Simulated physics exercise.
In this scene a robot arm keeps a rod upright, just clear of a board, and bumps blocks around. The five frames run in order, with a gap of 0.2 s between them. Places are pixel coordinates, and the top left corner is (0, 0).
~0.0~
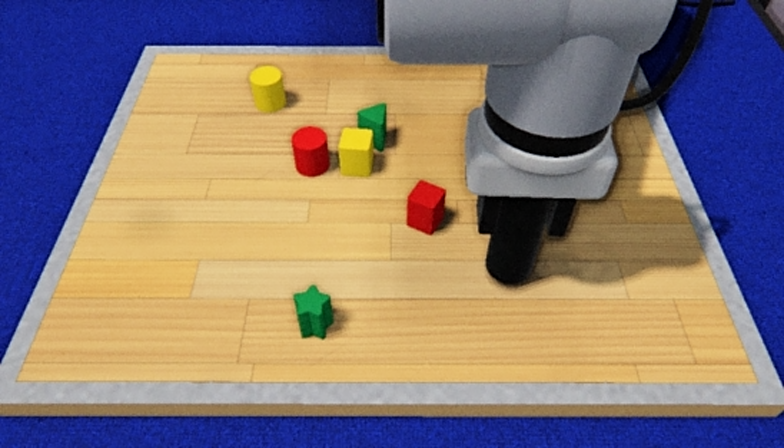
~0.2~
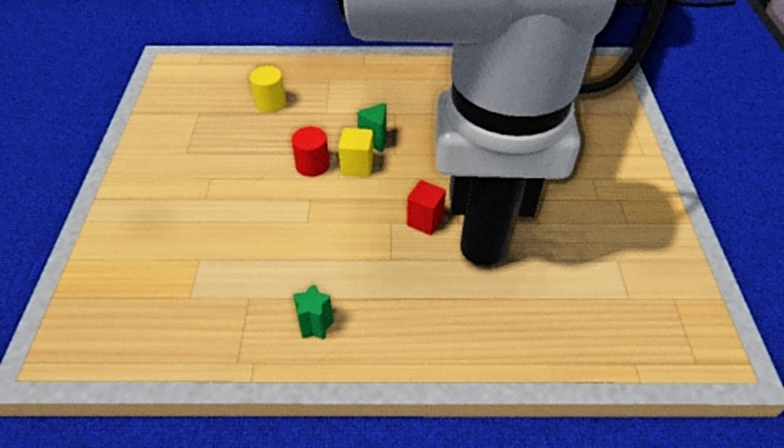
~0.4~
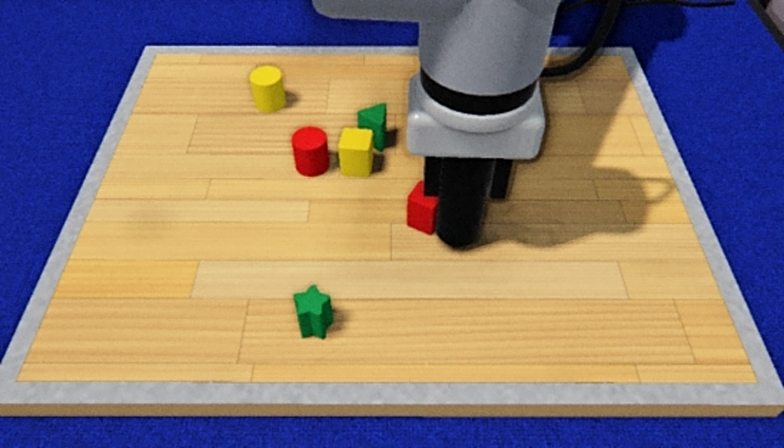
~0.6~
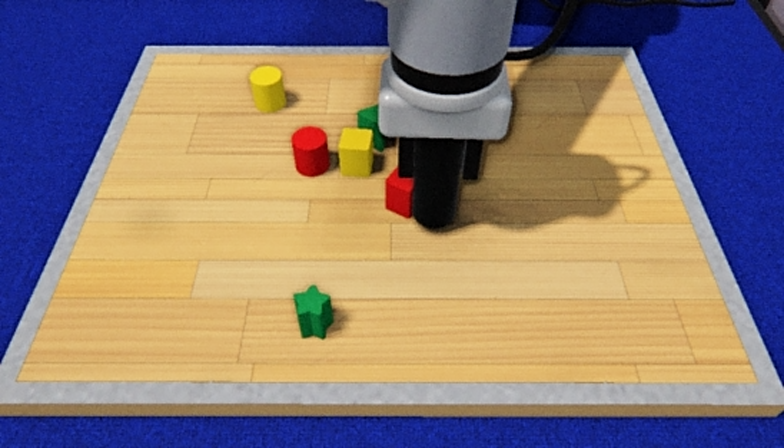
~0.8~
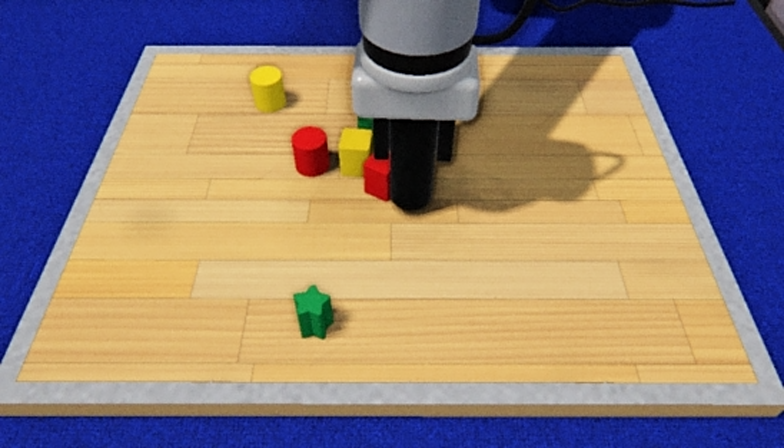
A grey robot arm with a black rod stands over a pale wooden board edged in grey on a blue surface, seen from above at an angle by a still camera. A yellow cylinder sits at upper left, with a red cylinder, yellow block and green triangle near the centre, a red block to their right and a green star below. The arm moves left and away, pushing the red block toward the yellow one.
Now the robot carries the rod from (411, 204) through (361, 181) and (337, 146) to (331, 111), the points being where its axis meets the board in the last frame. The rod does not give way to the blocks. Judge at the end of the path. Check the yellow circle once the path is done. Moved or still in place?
It keeps its spot.
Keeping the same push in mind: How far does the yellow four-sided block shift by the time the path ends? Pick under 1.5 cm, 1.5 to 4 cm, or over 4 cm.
It travels more than 4 cm.
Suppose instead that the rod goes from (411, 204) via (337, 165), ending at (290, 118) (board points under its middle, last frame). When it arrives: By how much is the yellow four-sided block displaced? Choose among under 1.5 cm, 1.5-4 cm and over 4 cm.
Its final spot will lie more than 4 cm from the current one.
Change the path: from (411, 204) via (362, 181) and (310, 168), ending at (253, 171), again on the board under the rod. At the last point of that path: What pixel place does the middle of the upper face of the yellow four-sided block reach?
Near (325, 99).
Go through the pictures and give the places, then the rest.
Lower end of the rod at (508, 266), tops of blocks, yellow circle at (266, 75), red circle at (309, 137), yellow four-sided block at (356, 138), red four-sided block at (427, 193), in the first frame.
Rod at (482, 248), blocks as before, in the second frame.
Rod at (457, 230), blocks as before, in the third frame.
Rod at (434, 213), red four-sided block partly hidden, in the fourth frame.
Rod at (411, 195), yellow circle at (266, 75), red circle at (309, 137), yellow four-sided block at (356, 138), red four-sided block at (382, 161), in the fifth frame.
What follows on the original path. One third of the way, rod at (360, 172); yellow four-sided block at (329, 112); red four-sided block at (339, 132), turned 40° clockwise.
Two thirds of the way, rod at (336, 138); red circle at (299, 133); yellow four-sided block at (309, 84), turned 30° anticlockwise; red four-sided block at (320, 100), turned 35° clockwise.
At the end, rod at (330, 103); yellow circle not moved; red circle at (299, 133); yellow four-sided block at (288, 60), turned 60° anticlockwise; red four-sided block at (309, 69).
